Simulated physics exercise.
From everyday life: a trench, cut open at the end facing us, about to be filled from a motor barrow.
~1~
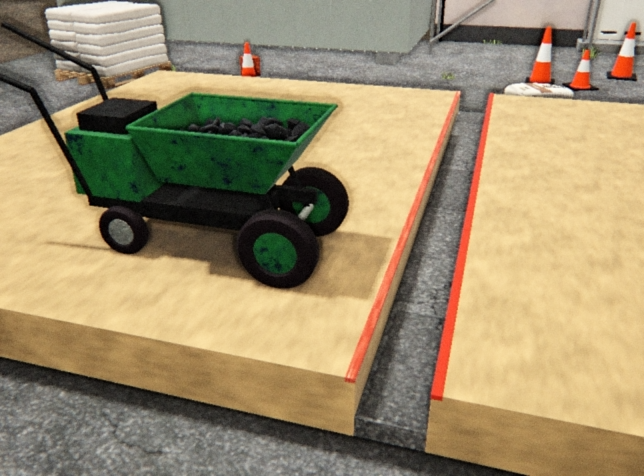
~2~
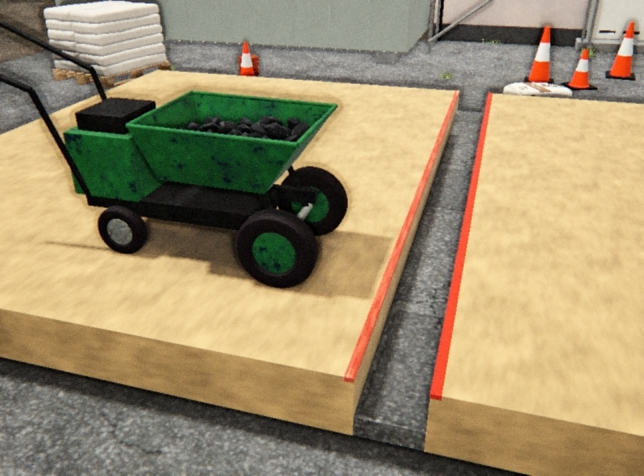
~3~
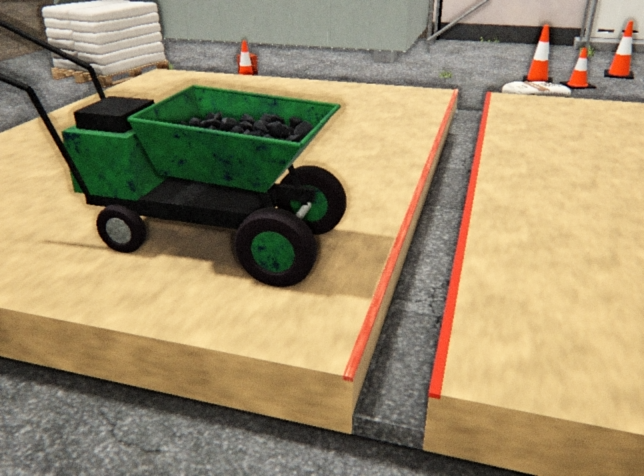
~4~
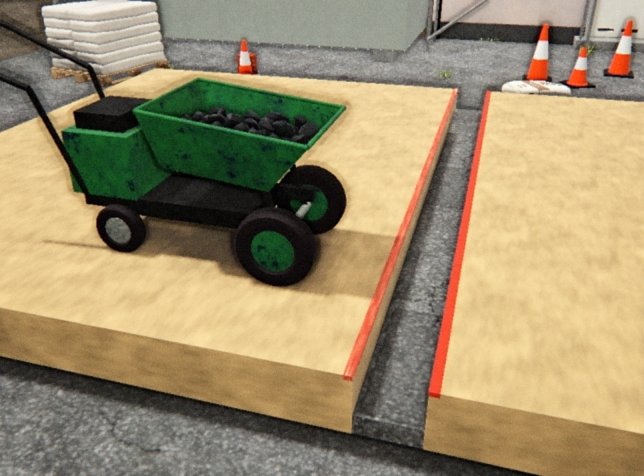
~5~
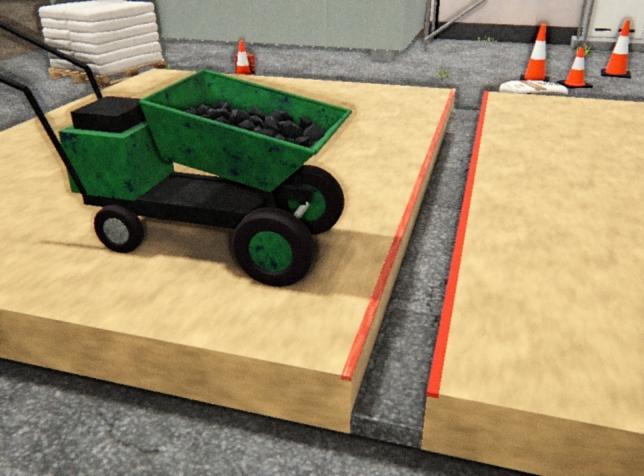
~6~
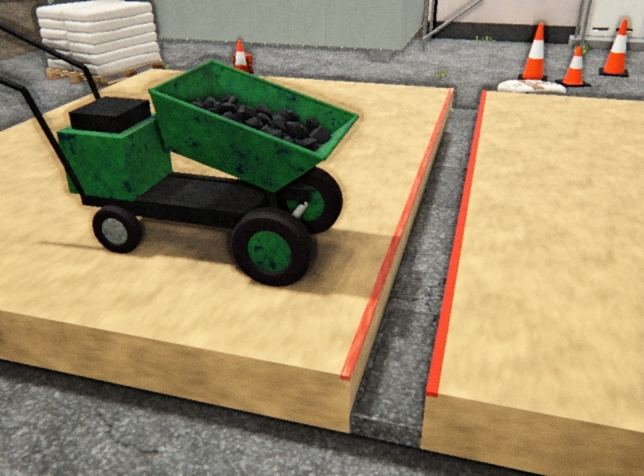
A green motor barrow with black handles and wheels, its skip loaded with dark lumps, stands at left on a pale, sandy-coloured platform, seen from above at an angle. A grey trench edged in red separates it from a matching platform at right, with white stacked sacks and orange cones behind. The skip starts level, then tilts steadily, its rear rising, while the wheels stay put and the view drifts very slightly.
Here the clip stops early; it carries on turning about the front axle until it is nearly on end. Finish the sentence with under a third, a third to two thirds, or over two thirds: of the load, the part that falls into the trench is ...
The part that falls into the trench is over two thirds.
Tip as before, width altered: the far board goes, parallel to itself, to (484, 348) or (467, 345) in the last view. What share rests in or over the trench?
In order: 100 per cent, then 100 per cent.
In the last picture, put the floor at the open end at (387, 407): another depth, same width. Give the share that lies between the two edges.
80 %.
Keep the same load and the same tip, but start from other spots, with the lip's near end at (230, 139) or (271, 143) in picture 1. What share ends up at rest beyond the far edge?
That comes to some 0 in a hundred for the first try and some 0 in a hundred for the second.
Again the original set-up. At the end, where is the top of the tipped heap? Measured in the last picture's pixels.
Once it settles, the peak is close to (468, 291) in the last picture.
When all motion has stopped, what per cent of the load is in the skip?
That comes to about 0 per cent or so.
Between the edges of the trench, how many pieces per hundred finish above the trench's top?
My best guess is some 0 per cent.
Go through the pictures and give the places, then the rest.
The first picture shows lip of the skip at (296, 145), level; top of the load at (261, 129), lumps of coal; first edge of the trench at (368, 330); far edge at (446, 344), the trench over half as wide as the skip, and about half as deep as wide.
The second picture shows lip of the skip at (297, 145), level; top of the load at (261, 129).
The third picture shows lip of the skip at (300, 146), tipped barely; top of the load at (245, 128).
The fourth picture shows lip of the skip at (307, 148), tipped a little; top of the load at (232, 121).
The fifth picture shows lip of the skip at (315, 153), tipped a little; top of the load at (234, 121).
The sixth picture shows lip of the skip at (324, 159), tipped clearly; top of the load at (218, 114); first edge of the trench at (363, 328); far edge at (441, 341).
Soon, skip tipped steeply; all in the skip.
A while on, skip tipped right over; most in the skip; a small part in or heaped over the trench; a stray few falling.
Towards the end, skip tipped right over; a stray few in the skip; most in or heaped over the trench; a small part beyond it.
Finally, skip tipped right over; most in or heaped over the trench; a small part beyond it.
